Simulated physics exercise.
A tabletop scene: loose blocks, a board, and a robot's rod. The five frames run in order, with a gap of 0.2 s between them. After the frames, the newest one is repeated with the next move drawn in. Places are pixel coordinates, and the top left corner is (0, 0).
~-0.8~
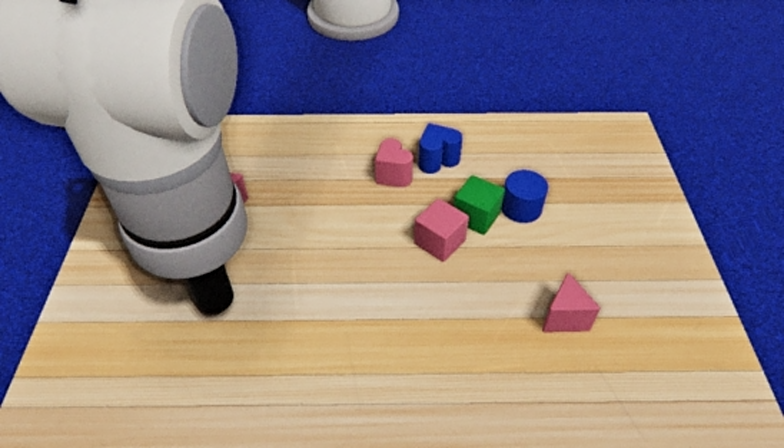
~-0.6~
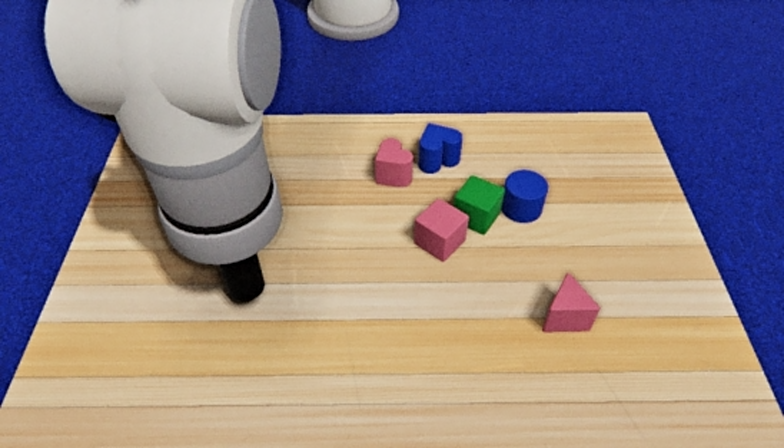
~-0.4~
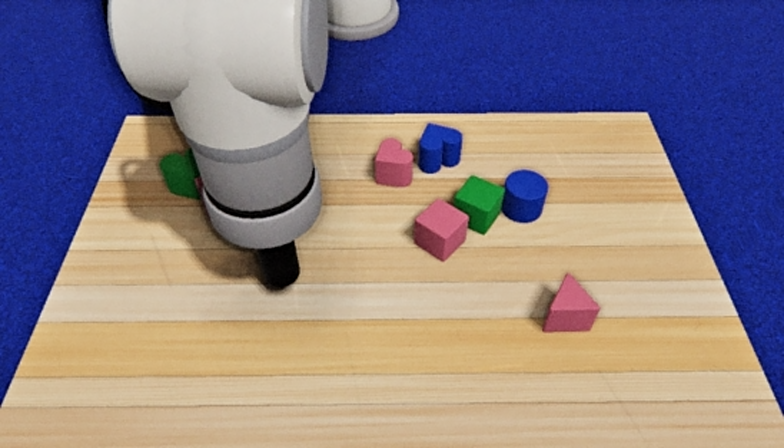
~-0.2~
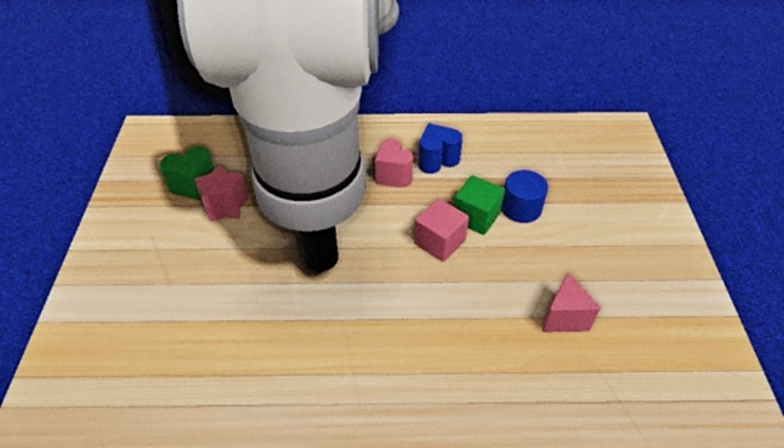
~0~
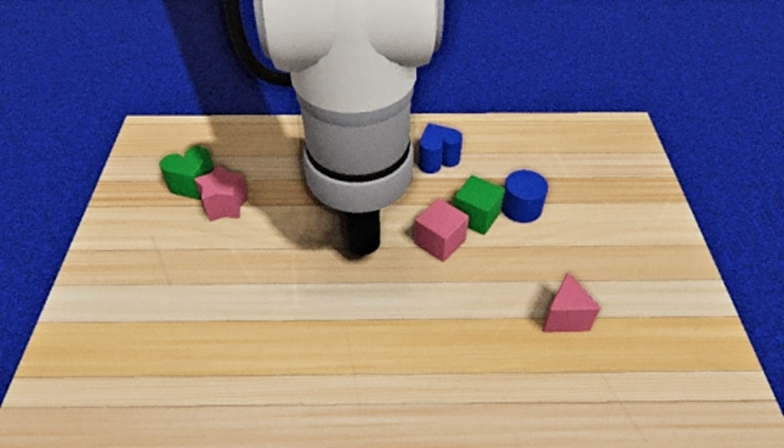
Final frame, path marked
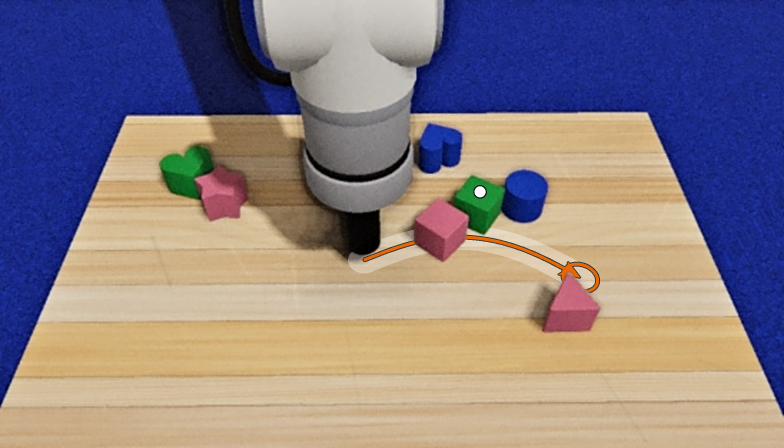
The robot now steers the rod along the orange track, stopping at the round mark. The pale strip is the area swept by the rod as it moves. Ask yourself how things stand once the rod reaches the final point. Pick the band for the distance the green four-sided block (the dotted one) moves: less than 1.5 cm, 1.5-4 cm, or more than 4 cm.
It gets moved over 4 cm.
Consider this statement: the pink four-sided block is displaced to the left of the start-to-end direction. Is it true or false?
Answer: True.
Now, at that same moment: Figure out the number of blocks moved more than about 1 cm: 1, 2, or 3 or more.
Of all the blocks, three or more travel more than a centimetre.
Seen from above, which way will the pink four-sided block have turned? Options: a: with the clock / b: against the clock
b - against the clock.
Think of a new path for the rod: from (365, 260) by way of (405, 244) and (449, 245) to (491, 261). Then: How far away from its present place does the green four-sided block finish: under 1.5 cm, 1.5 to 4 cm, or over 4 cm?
Overall it shifts between 1.5 and 4 cm.
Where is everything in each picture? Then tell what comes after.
In the first frame, rod tip (216, 299); block tops, pink four-sided block (442, 217); green four-sided block (480, 192); blue cylinder (527, 183); pink three-sided block (573, 296).
In the second frame, rod (247, 287); blocks unchanged.
In the third frame, rod (282, 273); blocks unchanged.
In the fourth frame, rod (322, 258); blocks unchanged.
In the fifth frame, rod (364, 242); pink four-sided block (442, 217); green four-sided block (480, 192); blue cylinder (527, 183); pink three-sided block (573, 296).
Path on the board, from (365, 260) over (435, 239) and (509, 245) to (580, 278); the dot is on the green four-sided block.
What follows on the original path. One third of the way, rod (437, 221); pink four-sided block (479, 206); green four-sided block (497, 183); blue cylinder (543, 178).
Two thirds of the way, rod (514, 227); pink four-sided block (534, 197), turned 70° anticlockwise; green four-sided block (513, 168), turned 40° anticlockwise; blue cylinder (556, 171).
At the end, rod (587, 260); pink four-sided block (540, 199), turned 95° anticlockwise; green four-sided block (513, 168), turned 40° anticlockwise; blue cylinder (556, 171); pink three-sided block in place.
